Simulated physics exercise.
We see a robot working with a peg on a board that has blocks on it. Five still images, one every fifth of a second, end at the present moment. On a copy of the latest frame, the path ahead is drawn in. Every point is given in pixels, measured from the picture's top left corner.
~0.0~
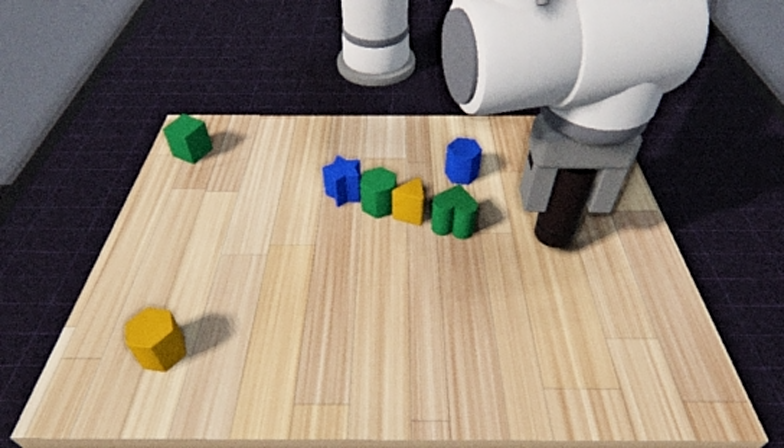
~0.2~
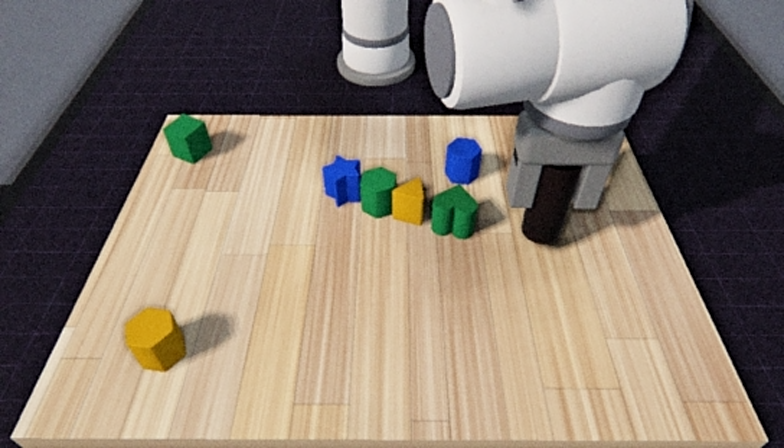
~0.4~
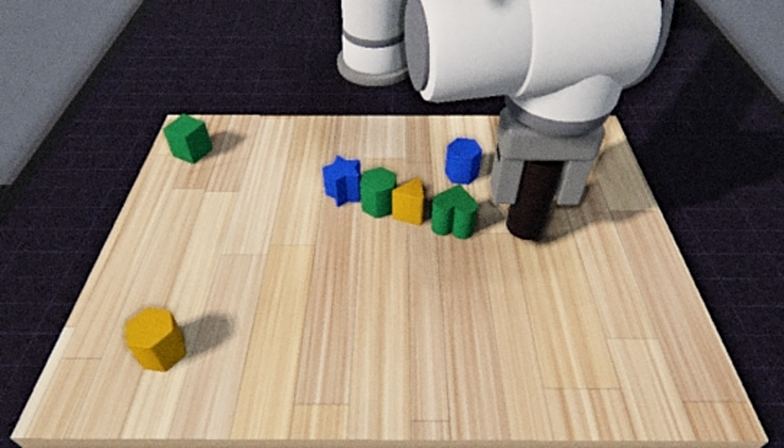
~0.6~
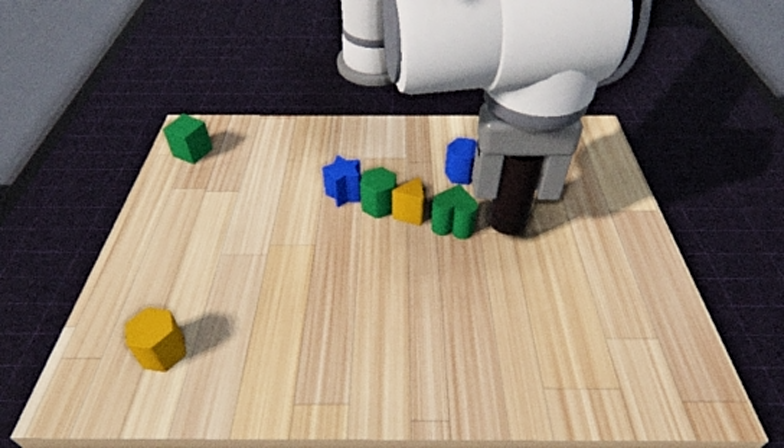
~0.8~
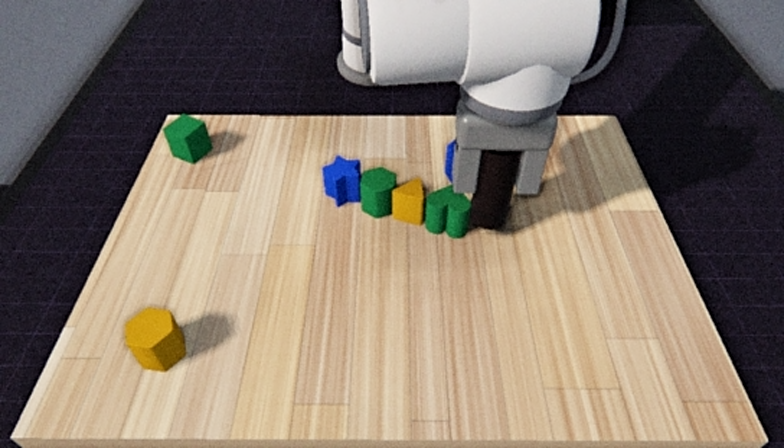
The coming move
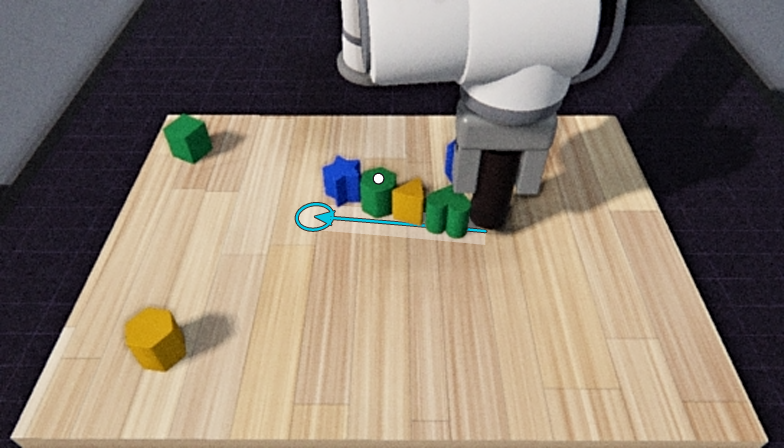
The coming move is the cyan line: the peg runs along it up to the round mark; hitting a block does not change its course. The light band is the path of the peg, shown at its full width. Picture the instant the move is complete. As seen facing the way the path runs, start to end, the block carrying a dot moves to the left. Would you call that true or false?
The statement is incorrect.
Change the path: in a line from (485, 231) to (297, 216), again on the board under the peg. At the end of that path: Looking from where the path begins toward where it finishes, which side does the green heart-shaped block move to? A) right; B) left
Answer: B.
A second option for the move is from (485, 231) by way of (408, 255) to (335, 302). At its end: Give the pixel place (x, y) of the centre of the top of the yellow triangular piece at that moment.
It will likely be found at (390, 194).
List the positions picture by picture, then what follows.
Peg tip at (553, 235); block tops, blue star at (343, 167); green six-sided block at (379, 179); yellow triangular piece at (412, 189); green heart-shaped block at (456, 199), in the first picture.
Peg at (540, 231); blocks unchanged, in the second picture.
Peg at (525, 227); blocks unchanged, in the third picture.
Peg at (507, 223); blocks unchanged, in the fourth picture.
Peg at (488, 217); blue star at (343, 167); green six-sided block at (379, 179); yellow triangular piece at (412, 189); green heart-shaped block at (450, 198), in the fifth picture.
Path on the board, in a line from (485, 231) to (315, 217); the dot is on the green six-sided block.
The first path, step by step. One third of the way, peg at (428, 212); blue star at (340, 166); green six-sided block at (373, 175); yellow triangular piece at (361, 195), turned 35° clockwise; green heart-shaped block at (387, 201), turned 30° anticlockwise.
Two thirds of the way, peg at (370, 207); blue star at (335, 165); green six-sided block at (367, 170), turned 15° clockwise; yellow triangular piece at (334, 193), turned 40° clockwise; green heart-shaped block at (346, 214), turned 25° anticlockwise.
At the end, peg at (313, 203); blue star at (334, 164); green six-sided block at (366, 169), turned 25° clockwise; yellow triangular piece at (281, 188); green heart-shaped block at (335, 217), turned 55° anticlockwise.
